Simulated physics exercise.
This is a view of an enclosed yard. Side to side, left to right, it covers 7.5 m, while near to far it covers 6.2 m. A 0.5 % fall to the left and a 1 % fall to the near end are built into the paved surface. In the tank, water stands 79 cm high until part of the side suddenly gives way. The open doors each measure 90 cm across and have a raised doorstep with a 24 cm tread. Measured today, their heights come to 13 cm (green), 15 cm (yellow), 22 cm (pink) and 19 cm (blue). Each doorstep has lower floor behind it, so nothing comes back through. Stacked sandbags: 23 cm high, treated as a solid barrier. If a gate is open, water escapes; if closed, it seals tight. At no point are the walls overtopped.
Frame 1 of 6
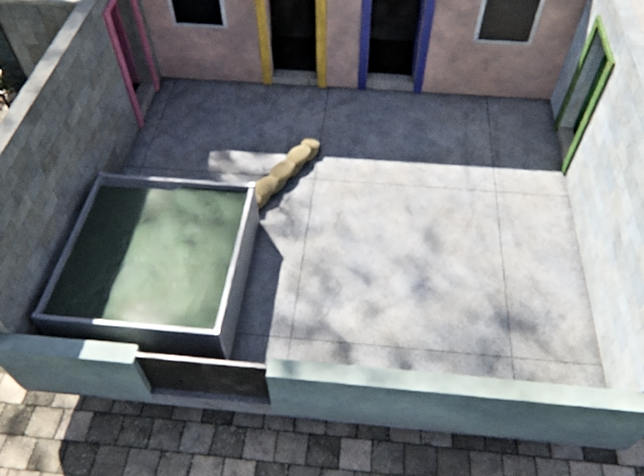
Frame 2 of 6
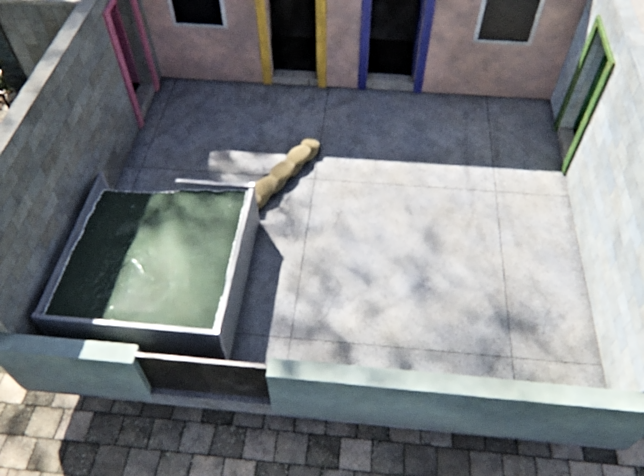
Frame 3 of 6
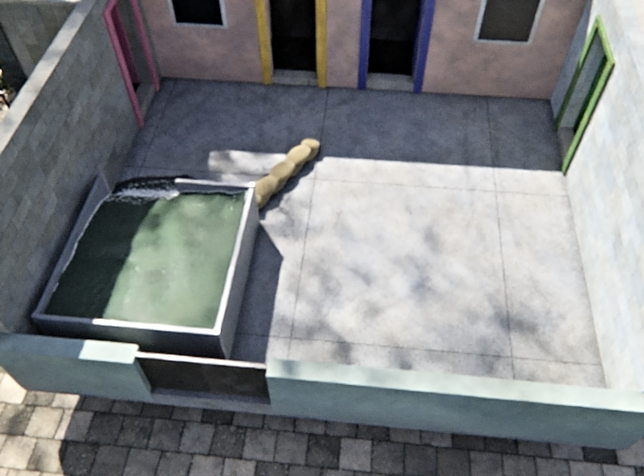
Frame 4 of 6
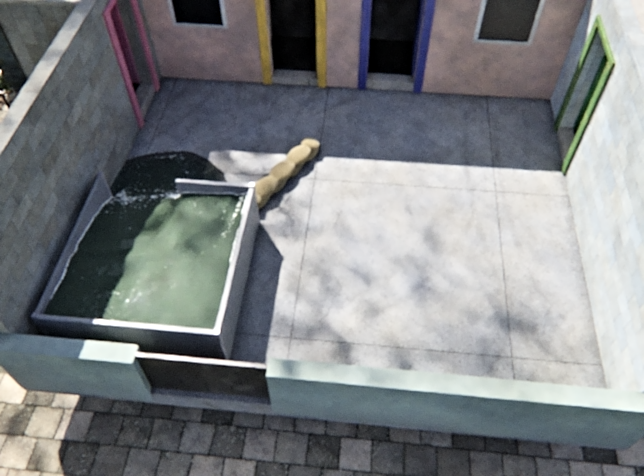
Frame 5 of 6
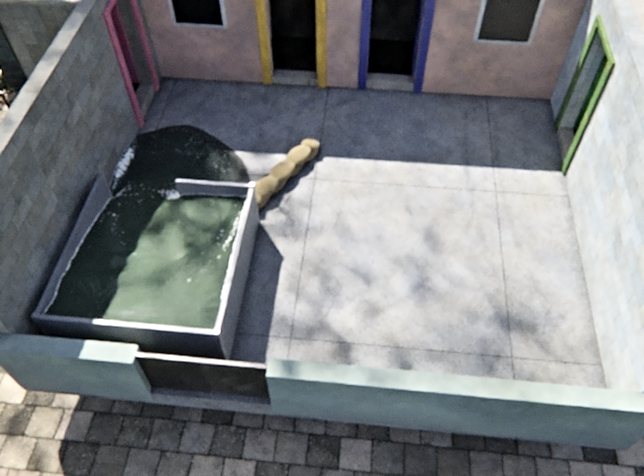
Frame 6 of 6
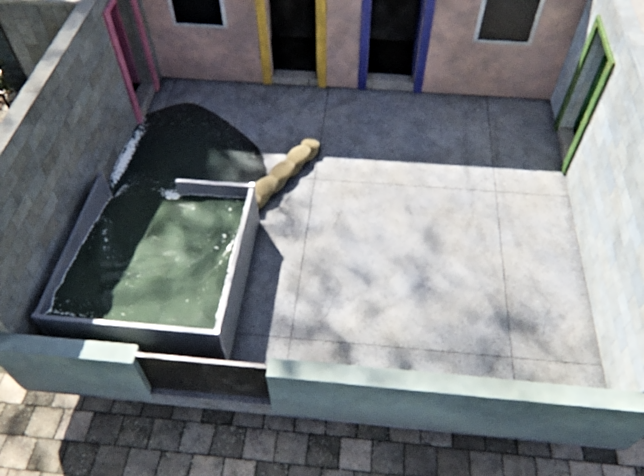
Green water in a raised tank ripples, then pours out through a gap on the far side and spreads in a dark, widening sheet across the paved yard, between the left wall and a row of sandbags.
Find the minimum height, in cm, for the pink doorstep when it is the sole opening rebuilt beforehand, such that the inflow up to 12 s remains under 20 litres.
The minimum height is about 30 cm.
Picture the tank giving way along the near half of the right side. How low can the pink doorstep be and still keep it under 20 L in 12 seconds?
If so: Around 14.5 cm.
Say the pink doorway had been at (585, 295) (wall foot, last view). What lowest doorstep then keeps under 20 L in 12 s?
About 5.5 cm.
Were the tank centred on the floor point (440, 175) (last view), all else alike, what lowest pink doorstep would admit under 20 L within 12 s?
Then it needs to be around 18 cm high.
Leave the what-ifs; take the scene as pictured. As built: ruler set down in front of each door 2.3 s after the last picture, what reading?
Centimetres: Green = 0, yellow = 21, pink = 30, blue = 13.
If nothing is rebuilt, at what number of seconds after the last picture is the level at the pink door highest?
Around 2.8 s, give or take.
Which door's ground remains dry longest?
Last: Green.
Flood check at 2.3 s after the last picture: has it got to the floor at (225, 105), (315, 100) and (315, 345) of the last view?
First wet through, second wet through, third bone-dry.
Then, 0.7 s after the last picture water covers 20 % of the floor, deepest (56 cm) near (162, 79); 18 cm at the pink door, 0 litres in over its 22 cm doorstep.
Then, 2.3 s after the last picture water covers 35 % of the floor, deepest (42 cm) near (171, 79); 30 cm at the pink door, 24 litres in over its 22 cm doorstep.
Then, 11.3 s after the last picture water covers 95 % of the floor, deepest (24 cm) near (79, 369); 9 cm at the pink door, 67 litres in over its 22 cm doorstep.
At the pink door as built, the water peaked near 31 cm, 2.9 s after the last picture.
With a doorstep of 26 cm, 37 litres would have come in within the 12 s; with 35 cm, 9 litres. So under 20 litres takes about 30 cm.
